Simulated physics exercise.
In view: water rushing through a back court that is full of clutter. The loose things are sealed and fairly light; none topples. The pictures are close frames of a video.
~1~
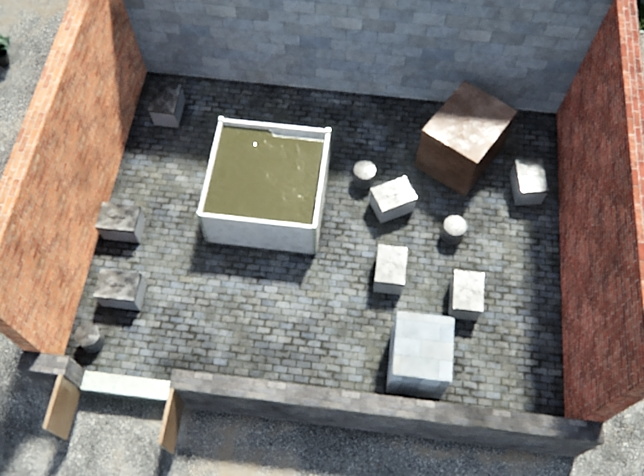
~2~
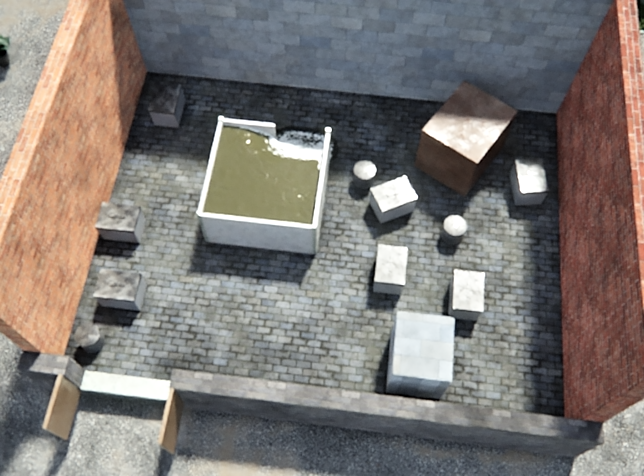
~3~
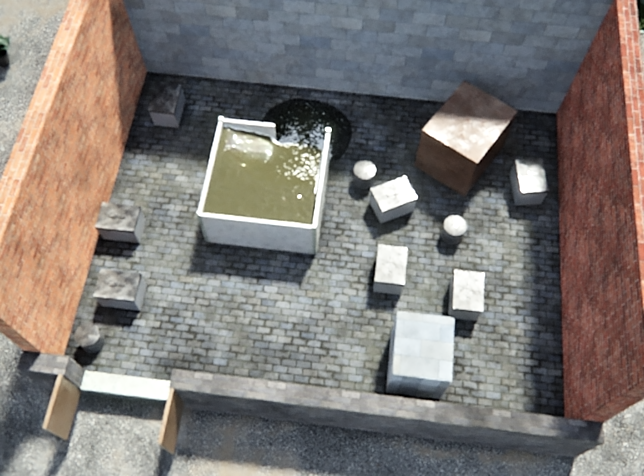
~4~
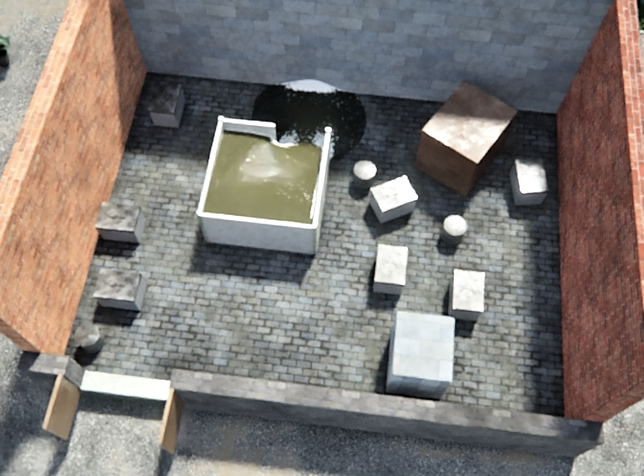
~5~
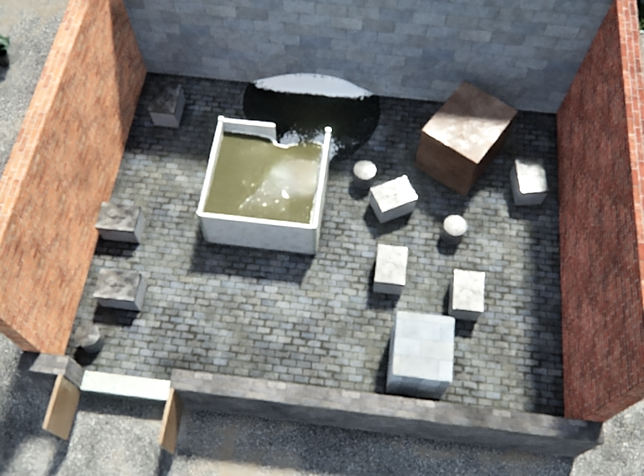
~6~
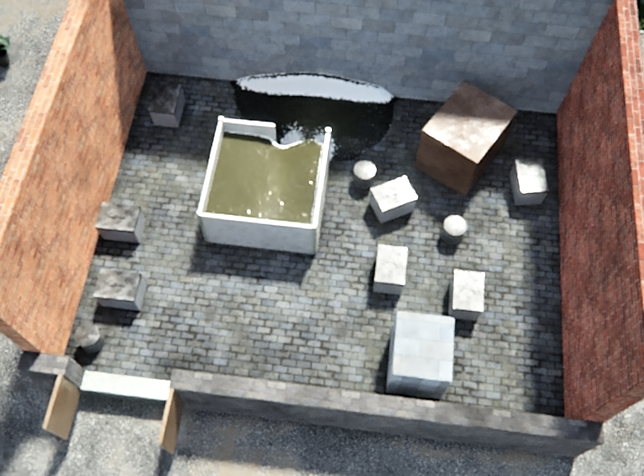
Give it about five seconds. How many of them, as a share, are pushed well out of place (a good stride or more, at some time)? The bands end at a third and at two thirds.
That comes to at least two thirds.
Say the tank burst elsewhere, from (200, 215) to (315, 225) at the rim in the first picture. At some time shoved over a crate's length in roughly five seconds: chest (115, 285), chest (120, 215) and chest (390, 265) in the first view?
One after the other: Yes, yes, that far or more.
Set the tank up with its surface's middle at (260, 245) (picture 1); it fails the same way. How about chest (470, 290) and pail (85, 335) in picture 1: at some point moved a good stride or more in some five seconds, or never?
In that order: Not that far, no.
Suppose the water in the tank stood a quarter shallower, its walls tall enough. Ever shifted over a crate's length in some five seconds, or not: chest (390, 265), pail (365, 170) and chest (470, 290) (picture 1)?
One after the other: Not that far, swept aside, not that far.
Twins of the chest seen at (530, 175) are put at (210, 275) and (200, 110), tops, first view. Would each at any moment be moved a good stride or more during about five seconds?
In turn: Not that far, moved that far.
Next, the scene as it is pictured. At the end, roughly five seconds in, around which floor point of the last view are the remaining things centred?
Near (354, 292).
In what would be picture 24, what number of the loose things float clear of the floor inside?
That makes 2.
A moment on, 0 of 10 are well off their spots; 0 afloat.
Next, 1 of 10 are well off their spots; 1 afloat.
Later, 4 of 10 are well off their spots; 2 afloat.
In the end, 7 of 10 are well off their spots, and 7 have been at some point; 2 afloat.
